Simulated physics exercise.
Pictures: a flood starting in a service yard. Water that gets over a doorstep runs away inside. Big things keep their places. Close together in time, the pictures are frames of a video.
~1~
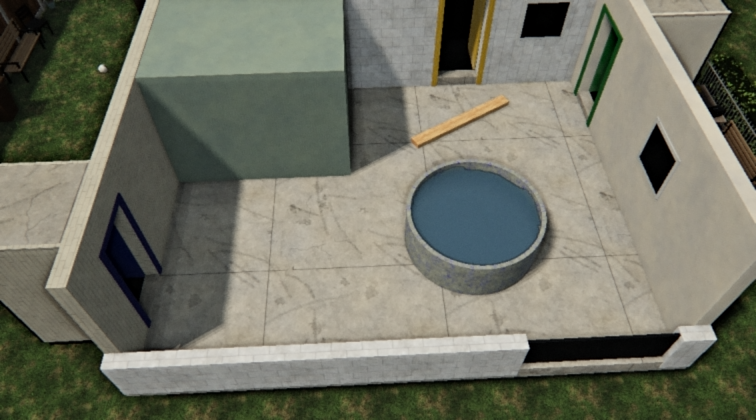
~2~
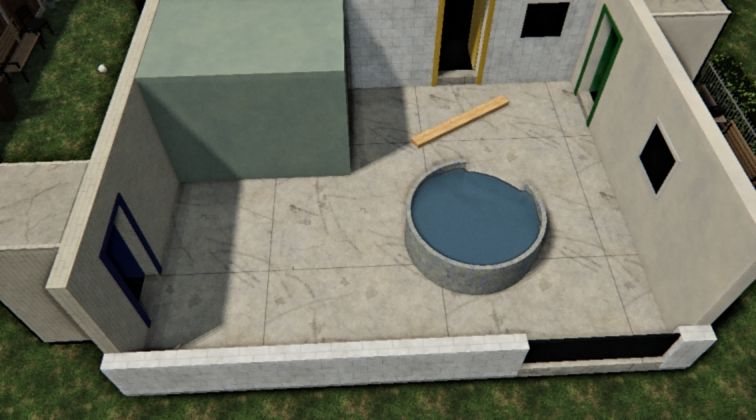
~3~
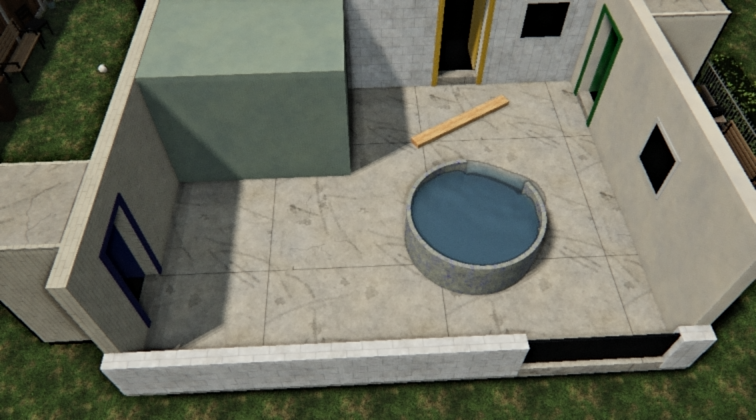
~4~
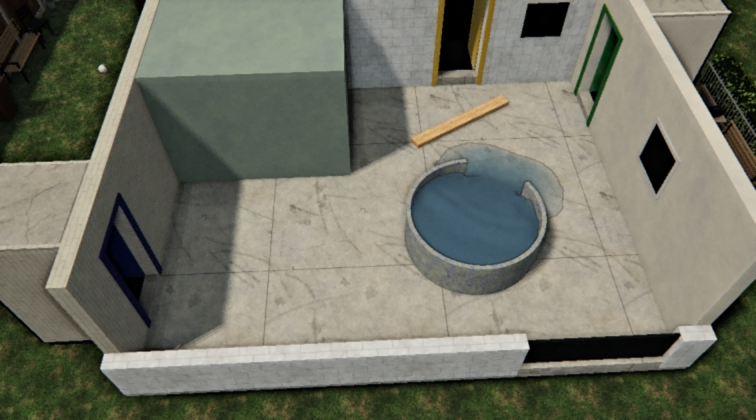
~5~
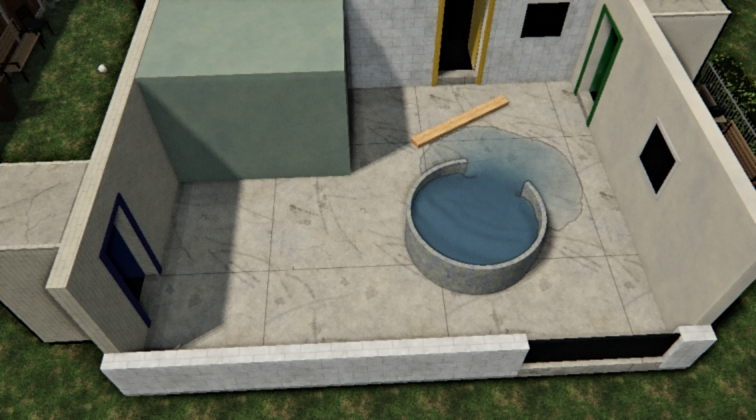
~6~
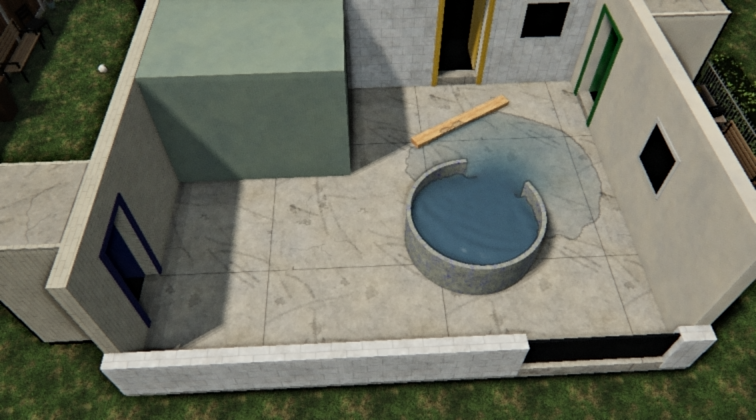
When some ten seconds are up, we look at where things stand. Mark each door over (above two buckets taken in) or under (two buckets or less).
Green door: Over. Yellow door: Under. Blue door: Under.
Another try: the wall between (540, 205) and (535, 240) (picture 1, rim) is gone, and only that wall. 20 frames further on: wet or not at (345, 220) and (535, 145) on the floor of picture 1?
The first spot is spared, the second swamped.
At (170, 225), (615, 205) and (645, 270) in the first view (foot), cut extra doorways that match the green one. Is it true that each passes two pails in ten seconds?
Lab note, doors in listed order: Under the limit, under the limit, under the limit.
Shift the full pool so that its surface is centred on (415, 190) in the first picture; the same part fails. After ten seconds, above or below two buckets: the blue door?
Blue door: Below the limit.
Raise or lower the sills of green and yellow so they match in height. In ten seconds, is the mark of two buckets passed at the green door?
Briefly put, the green door rises above.
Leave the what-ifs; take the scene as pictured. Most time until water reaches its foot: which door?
That's the blue door.
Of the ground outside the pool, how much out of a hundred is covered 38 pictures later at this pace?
Share estimate: About 60 per cent.
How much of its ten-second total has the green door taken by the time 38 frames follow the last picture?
By then roughly 100 percent of the ten-second total is in.
A moment on, water covers 25 % of the floor; the green door wet at the sill, nothing in, the yellow door not reached, the blue door not reached.
Next, water covers 30 % of the floor; the green door under two buckets in, the yellow door wet at the sill, nothing in, the blue door not reached.
Then, water covers 40 % of the floor; the green door far over two buckets in, the yellow door wet at the sill, nothing in, the blue door not reached.
Later, water covers 60 % of the floor; the green door far over two buckets in, the yellow door wet at the sill, nothing in, the blue door not reached.
In the end, water covers 90 % of the floor; the green door far over two buckets in, the yellow door wet at the sill, nothing in, the blue door wet at the sill, nothing in.
